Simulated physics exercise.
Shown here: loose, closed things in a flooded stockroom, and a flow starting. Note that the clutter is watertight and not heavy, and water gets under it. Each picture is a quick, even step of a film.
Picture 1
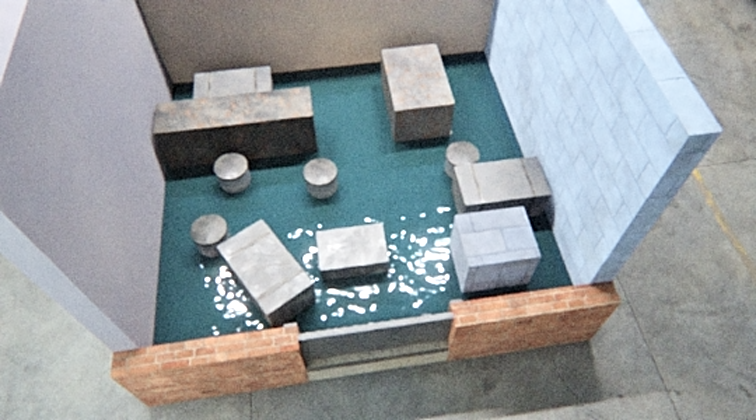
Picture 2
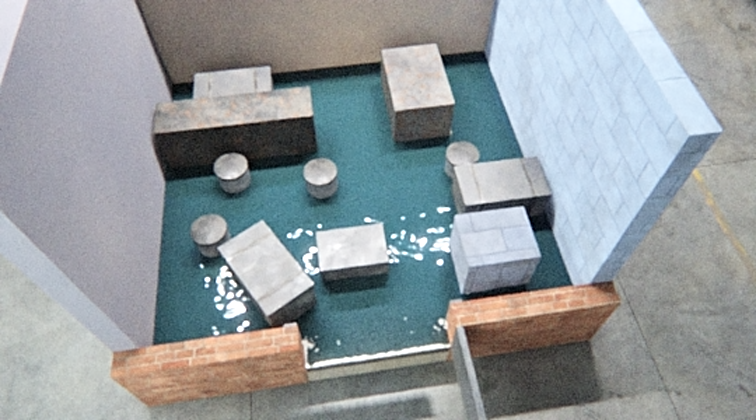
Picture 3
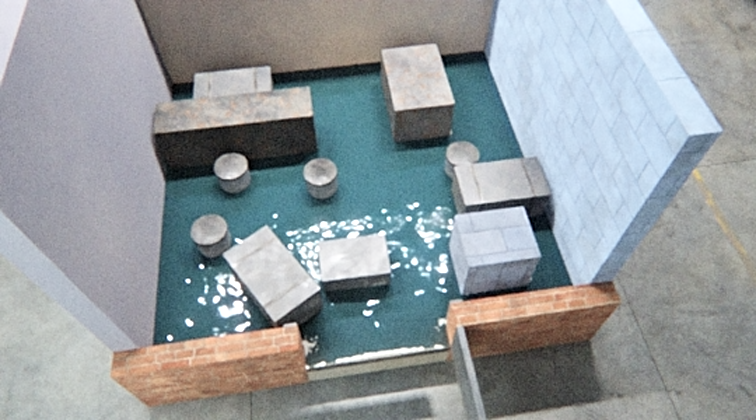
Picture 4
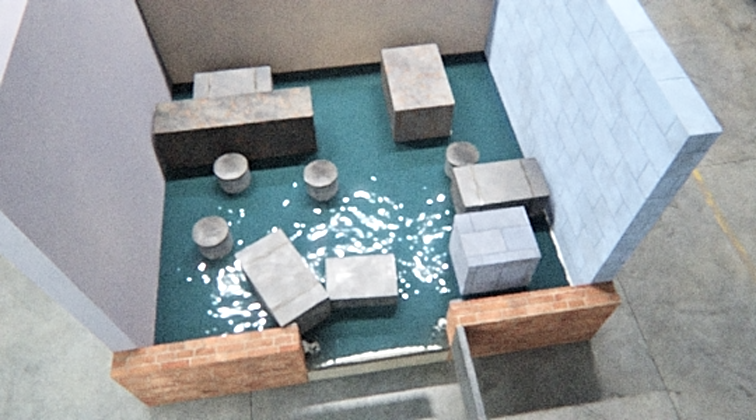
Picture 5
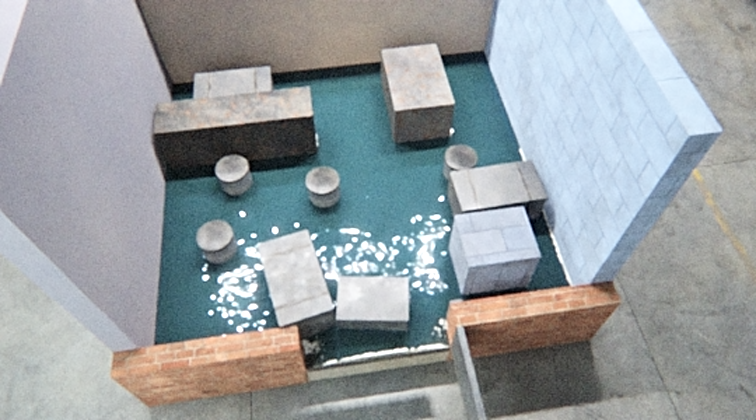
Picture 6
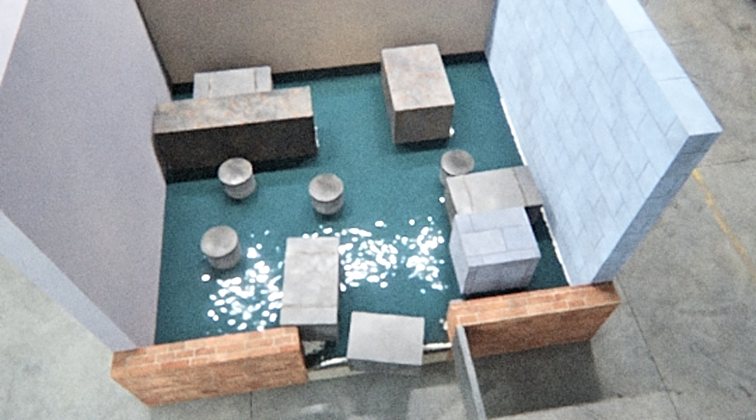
At the start, gray boxes and round objects sit in green water behind a low brick wall with its gap closed. The gap opens, and the two front boxes drift slowly toward it, the left one turning as the other moves into the opening, while the round objects shift only slightly.
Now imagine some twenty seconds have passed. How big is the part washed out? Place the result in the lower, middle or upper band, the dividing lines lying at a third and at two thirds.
Upper band.
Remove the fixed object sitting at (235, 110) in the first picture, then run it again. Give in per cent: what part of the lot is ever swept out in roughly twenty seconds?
The share works out near 90 per cent.
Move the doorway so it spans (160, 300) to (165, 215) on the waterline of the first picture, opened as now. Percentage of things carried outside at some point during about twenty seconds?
Close to 80 percent.
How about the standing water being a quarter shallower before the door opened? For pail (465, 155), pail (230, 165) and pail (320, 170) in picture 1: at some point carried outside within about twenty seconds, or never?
One by one: Leaves, never escapes, leaves.
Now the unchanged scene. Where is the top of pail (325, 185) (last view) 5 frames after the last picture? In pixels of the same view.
About (323, 232).
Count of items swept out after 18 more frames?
I get 4.
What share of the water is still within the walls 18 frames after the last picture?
56 %.
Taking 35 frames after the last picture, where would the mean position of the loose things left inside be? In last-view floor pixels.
Centre of the remaining clutter: Around (317, 166).
A moment on, 2 of 8 are out; 6 afloat.
Next, 4 of 8 are out; 4 afloat.
Later, 6 of 8 are out; 2 afloat.
In the end, 6 of 8 are out; 1 afloat.
